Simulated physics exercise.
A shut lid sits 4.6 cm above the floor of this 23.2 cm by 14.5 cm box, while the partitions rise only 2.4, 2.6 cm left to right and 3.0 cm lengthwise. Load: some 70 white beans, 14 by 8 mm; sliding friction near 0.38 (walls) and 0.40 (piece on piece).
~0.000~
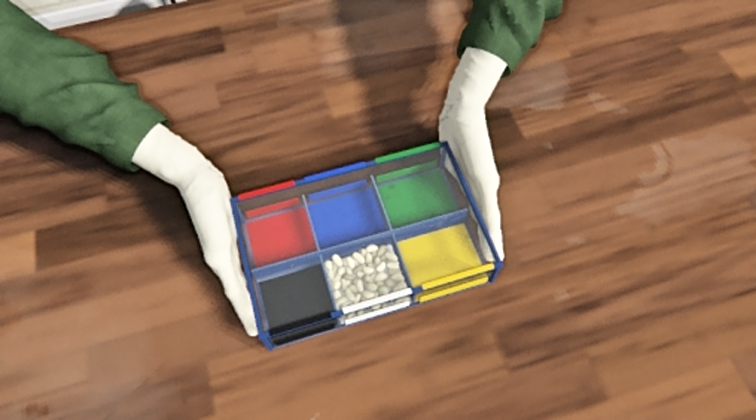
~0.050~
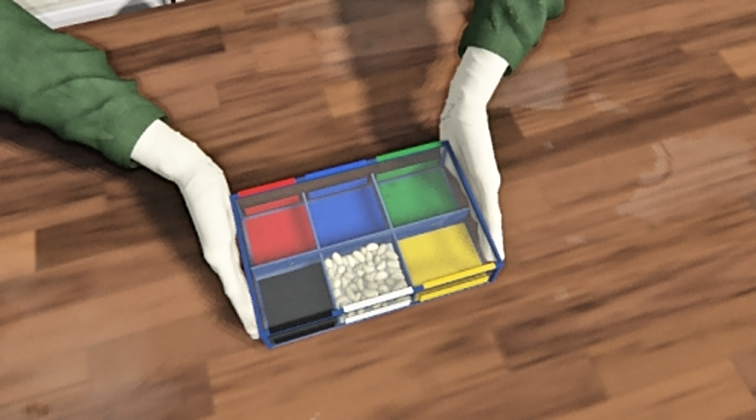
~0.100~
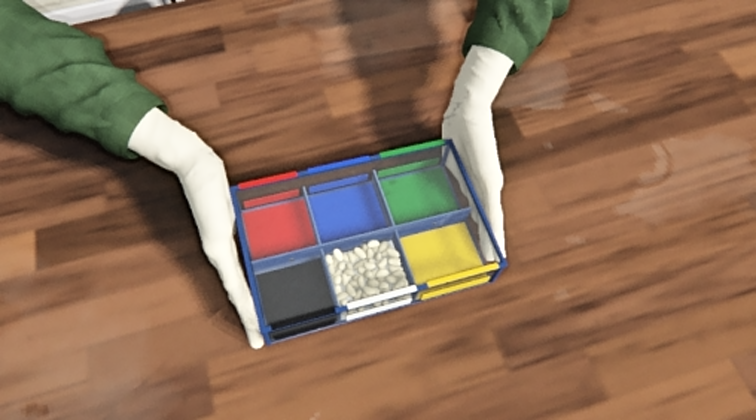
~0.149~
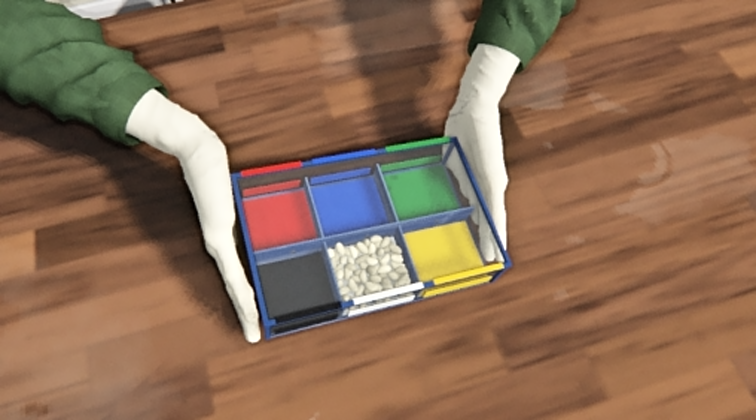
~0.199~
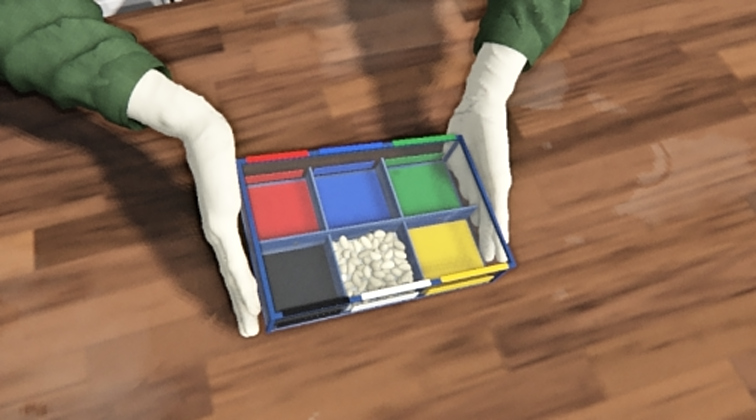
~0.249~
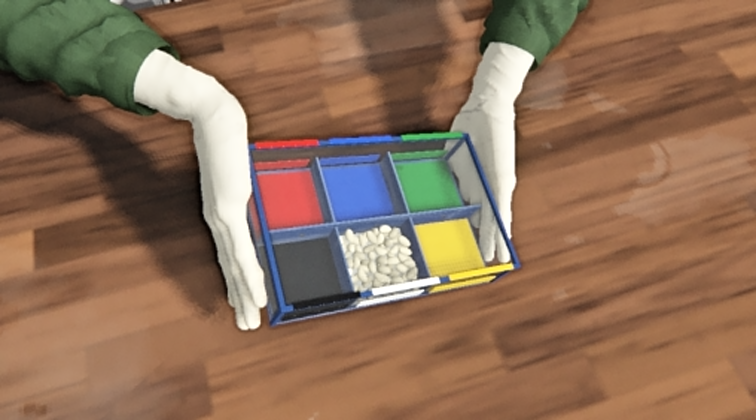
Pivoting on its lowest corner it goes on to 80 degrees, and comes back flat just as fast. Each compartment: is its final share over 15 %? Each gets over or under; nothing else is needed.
Red compartment ends under. Blue compartment ends under. Green compartment ends under. Yellow compartment ends over. White compartment ends over. Black compartment ends under.
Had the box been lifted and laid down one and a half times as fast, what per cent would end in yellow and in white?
In per cent, yellow gets 50 and white gets 50.
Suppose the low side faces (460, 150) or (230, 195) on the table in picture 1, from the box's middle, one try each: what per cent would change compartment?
First try: Around 55 percent; second try: Around 55 percent.
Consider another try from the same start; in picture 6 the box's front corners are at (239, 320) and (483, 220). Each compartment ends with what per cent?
By the end, red has 30%, blue has 0%, green has 0%, yellow has 0%, white has 55% and black has 15%.
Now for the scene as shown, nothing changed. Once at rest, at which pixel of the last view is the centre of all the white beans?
Look around (402, 284) in the last picture.
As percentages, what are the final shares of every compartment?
Red: 0 %, blue: 0 %, green: 0 %, yellow: 50 %, white: 50 %, black: 0 %.
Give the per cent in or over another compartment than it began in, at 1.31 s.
Some 50 percent.
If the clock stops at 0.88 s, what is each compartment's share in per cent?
Shares - red: 0; blue: 0; green: 0; yellow: 15; white: 85; black: 0.
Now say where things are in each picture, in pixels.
In the first frame, box tilt 0 degrees, front corners at (263, 334) and (498, 263); white 100 %.
In the second frame, box tilt 1 degrees, front corners at (263, 332) and (499, 263).
In the third frame, box tilt 5 degrees, front corners at (264, 328) and (502, 263), lowest corner right front.
In the fourth frame, box tilt 10 degrees, front corners at (268, 321) and (506, 263), lowest corner right front.
In the fifth frame, box tilt 16 degrees, front corners at (274, 314) and (510, 264), lowest corner right front.
In the sixth frame, box tilt 21 degrees, front corners at (285, 307) and (515, 264), lowest corner right front; white 100 %. The box's pace is about 115 degrees a second.
After 0.88 s, tilt 79 degrees; yellow 15 %, white 85 %.
After 1.31 s, tilt 33 degrees; yellow 50 %, white 50 %.
Then, at 1.81 s, tilt 0 degrees; yellow 50 %, white 50 %.
By 2.4 s all is still; red 0 %, blue 0 %, green 0 %, yellow 50 %, white 50 %, black 0 %.
